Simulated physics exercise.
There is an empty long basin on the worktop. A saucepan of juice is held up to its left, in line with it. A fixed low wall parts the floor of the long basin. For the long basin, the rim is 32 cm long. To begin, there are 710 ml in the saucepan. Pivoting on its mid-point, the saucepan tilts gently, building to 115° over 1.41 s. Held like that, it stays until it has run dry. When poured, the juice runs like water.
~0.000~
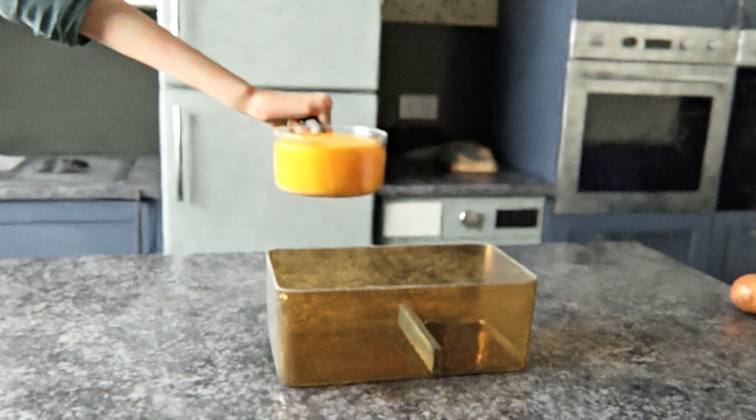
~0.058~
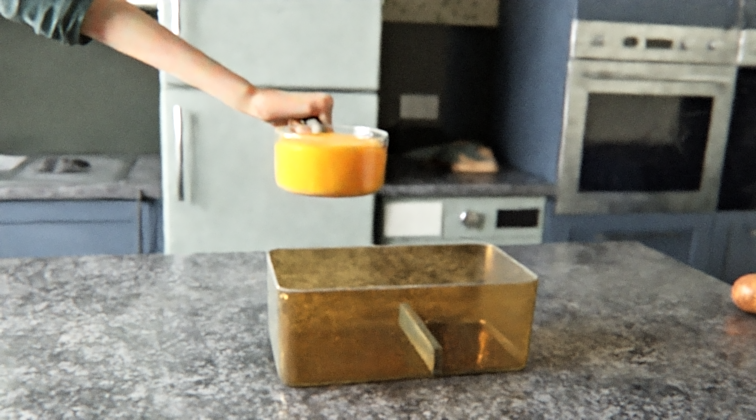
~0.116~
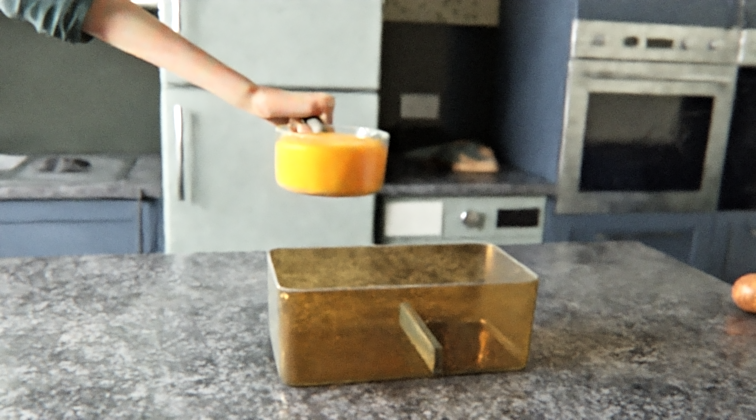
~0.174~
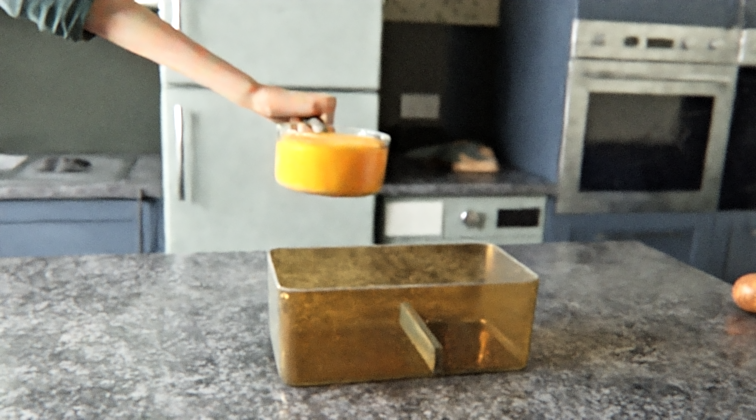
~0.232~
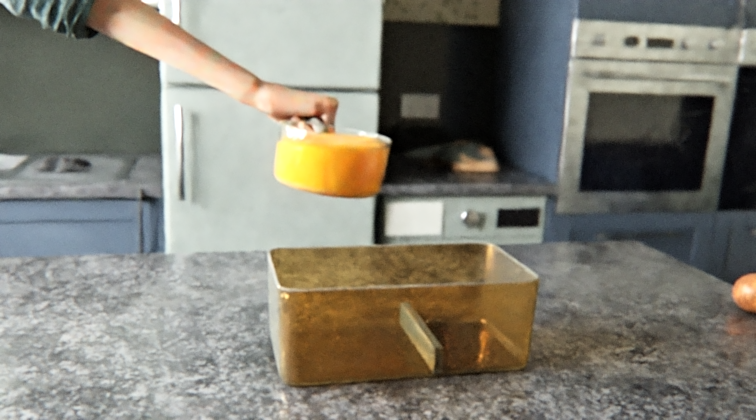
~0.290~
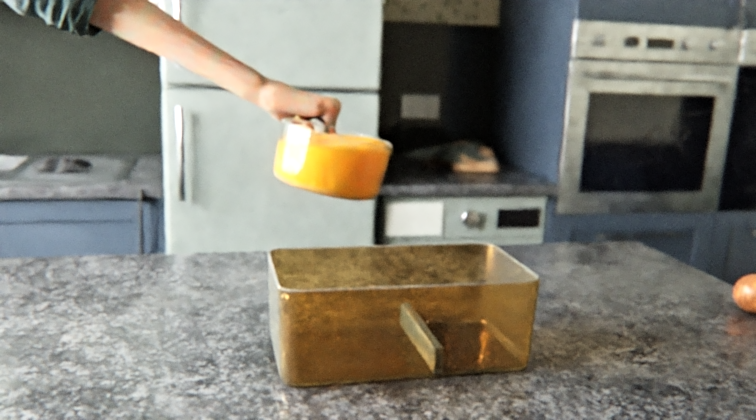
Orange juice in a clear saucepan held by a hand above an empty amber basin, the pan gently tilting to the right.
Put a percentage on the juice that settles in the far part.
Roughly 61 per cent ends up there.
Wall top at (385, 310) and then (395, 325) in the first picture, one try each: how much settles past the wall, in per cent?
In order, 90 and 80 per cent.
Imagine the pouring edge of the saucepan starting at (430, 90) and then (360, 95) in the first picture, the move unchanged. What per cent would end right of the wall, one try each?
Try 1: Approx. 80 %; try 2: Approx. 45 %.
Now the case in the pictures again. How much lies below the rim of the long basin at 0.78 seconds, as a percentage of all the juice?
Around 22 percent.
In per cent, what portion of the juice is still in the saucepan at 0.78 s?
Portion remaining: Approx. 46 per cent.
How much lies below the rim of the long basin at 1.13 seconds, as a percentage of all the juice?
Value: Approx. 88 %.
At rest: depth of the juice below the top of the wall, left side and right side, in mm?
Left side: Around 24 mm. Right side: Around 10 mm.
After 0.78 s the tilt is 67° and 47 per cent is still to pour, 3 is left of the wall and 18 right of it.
After 1.13 s the tilt is 104° and 5 per cent is still to pour, 25 is left of the wall and 63 right of it.
After 1.50 s the tilt is 115° and 0 per cent is still to pour, 38 is left of the wall and 61 right of it.
After 1.91 s the tilt is 115° and 0 per cent is still to pour, 38 is left of the wall and 61 right of it.
In the end 38 per cent lies left of the wall, 61 right of it and 1 outside.
